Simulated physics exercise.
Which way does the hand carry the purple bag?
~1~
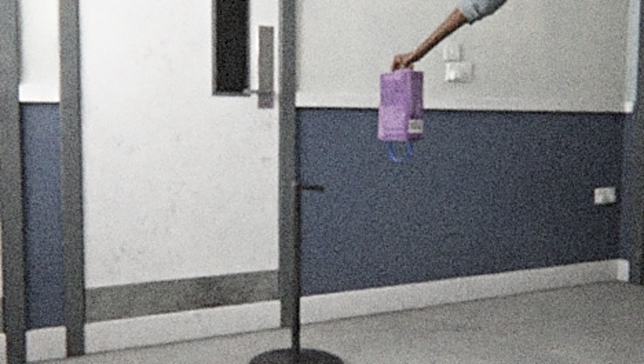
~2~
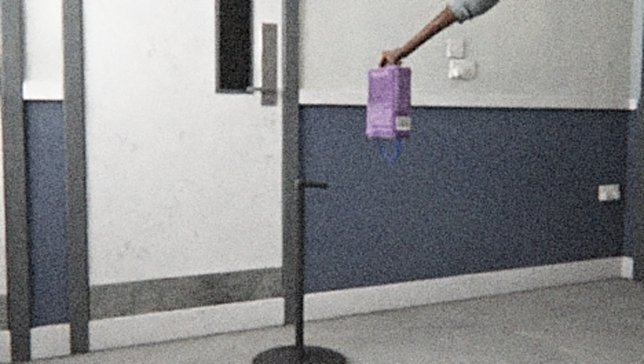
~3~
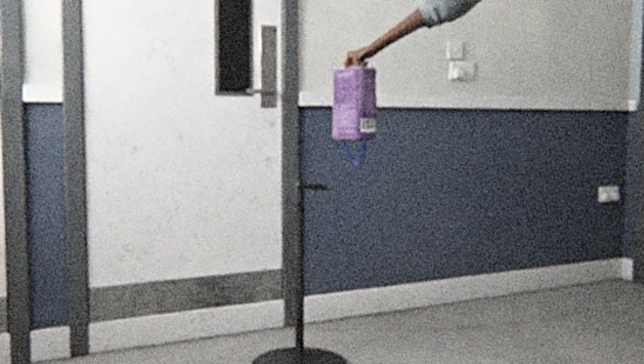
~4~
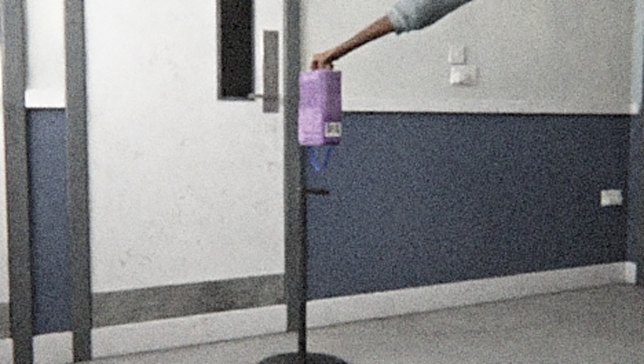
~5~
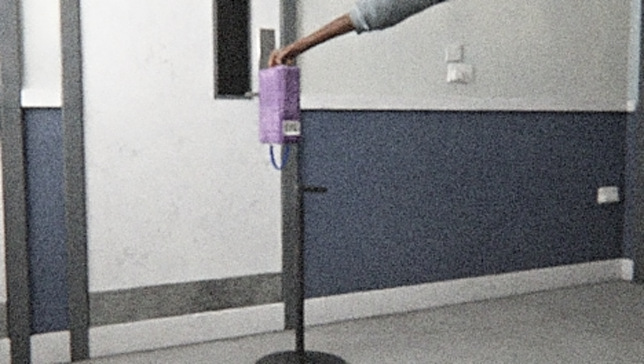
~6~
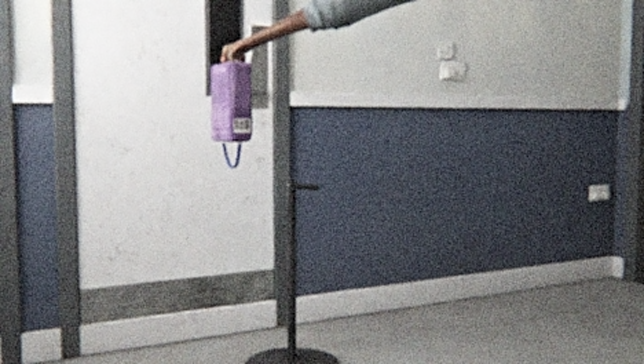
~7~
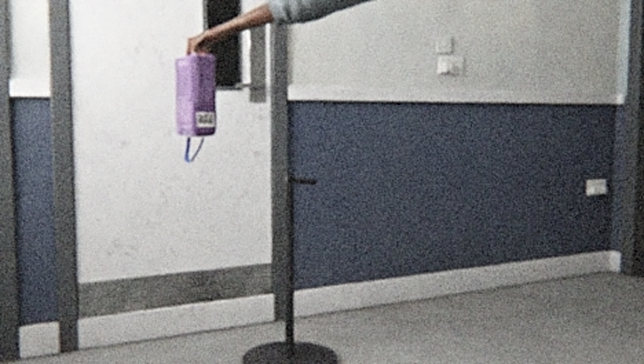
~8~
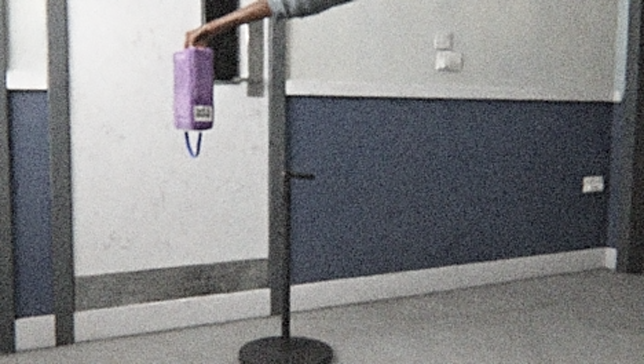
The hand carries the purple bag to the left, over the post and on in front of the white door.
